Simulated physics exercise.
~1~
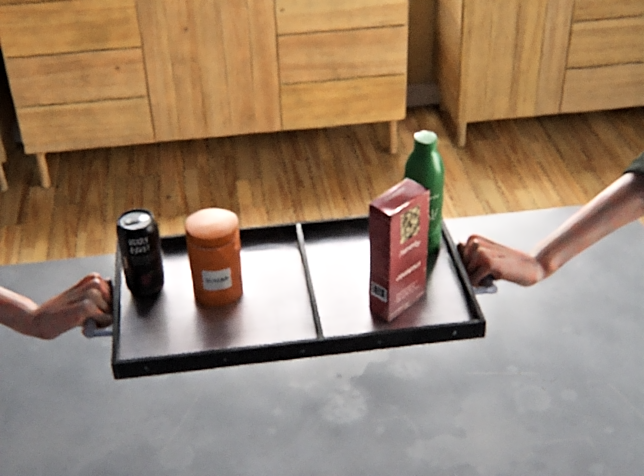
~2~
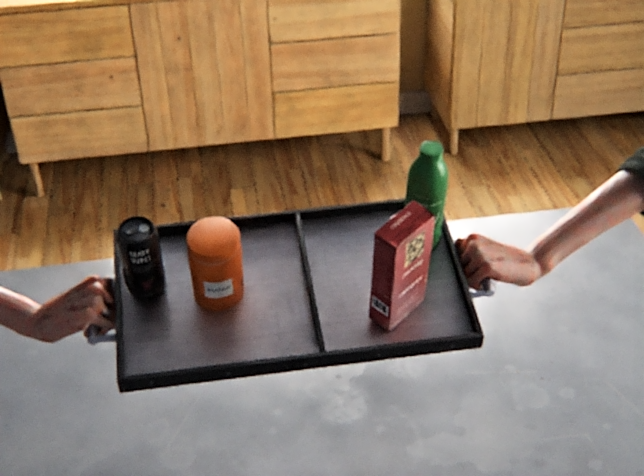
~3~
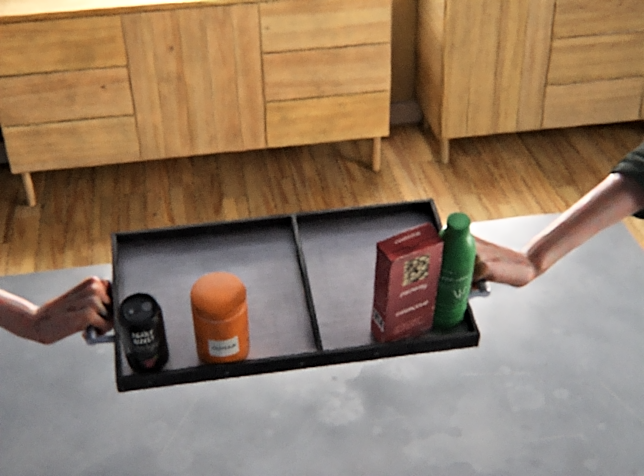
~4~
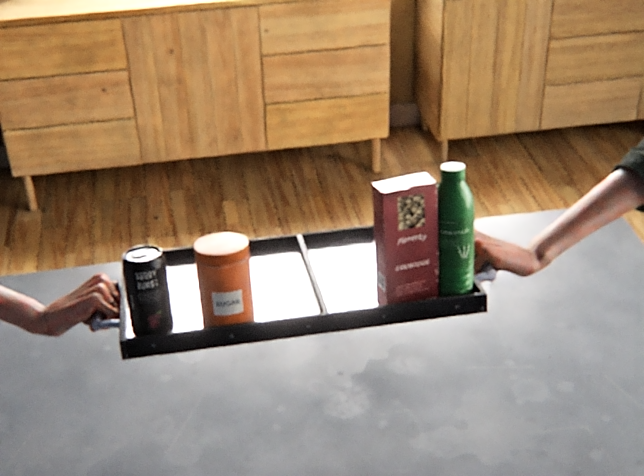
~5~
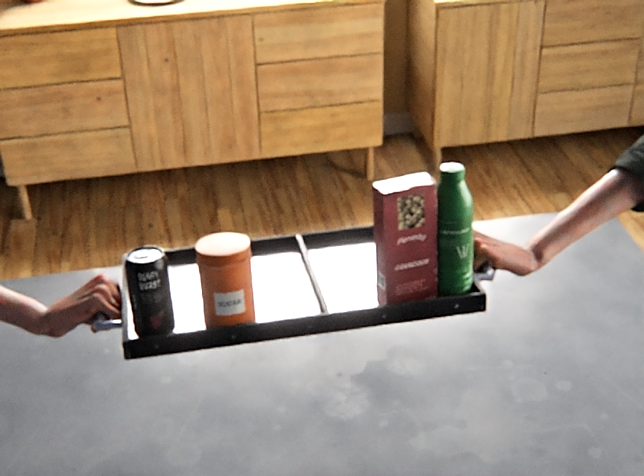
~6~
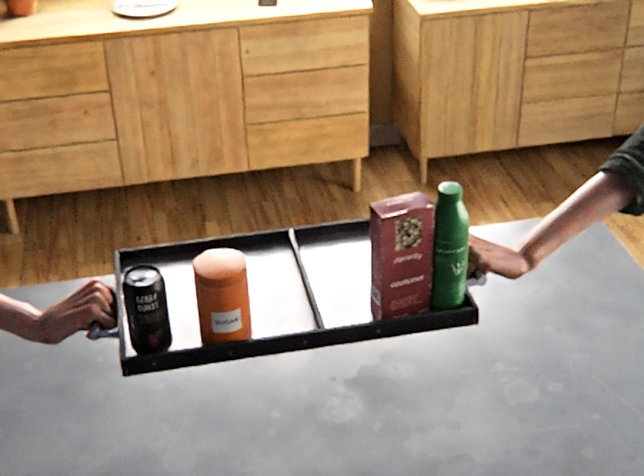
Above a grey table near wooden cabinets, two hands tipped a black tray towards the near side, sending a can, jar and bottle sliding to its near edge beside a red packet, then tilted it back and levelled it with everything still standing.
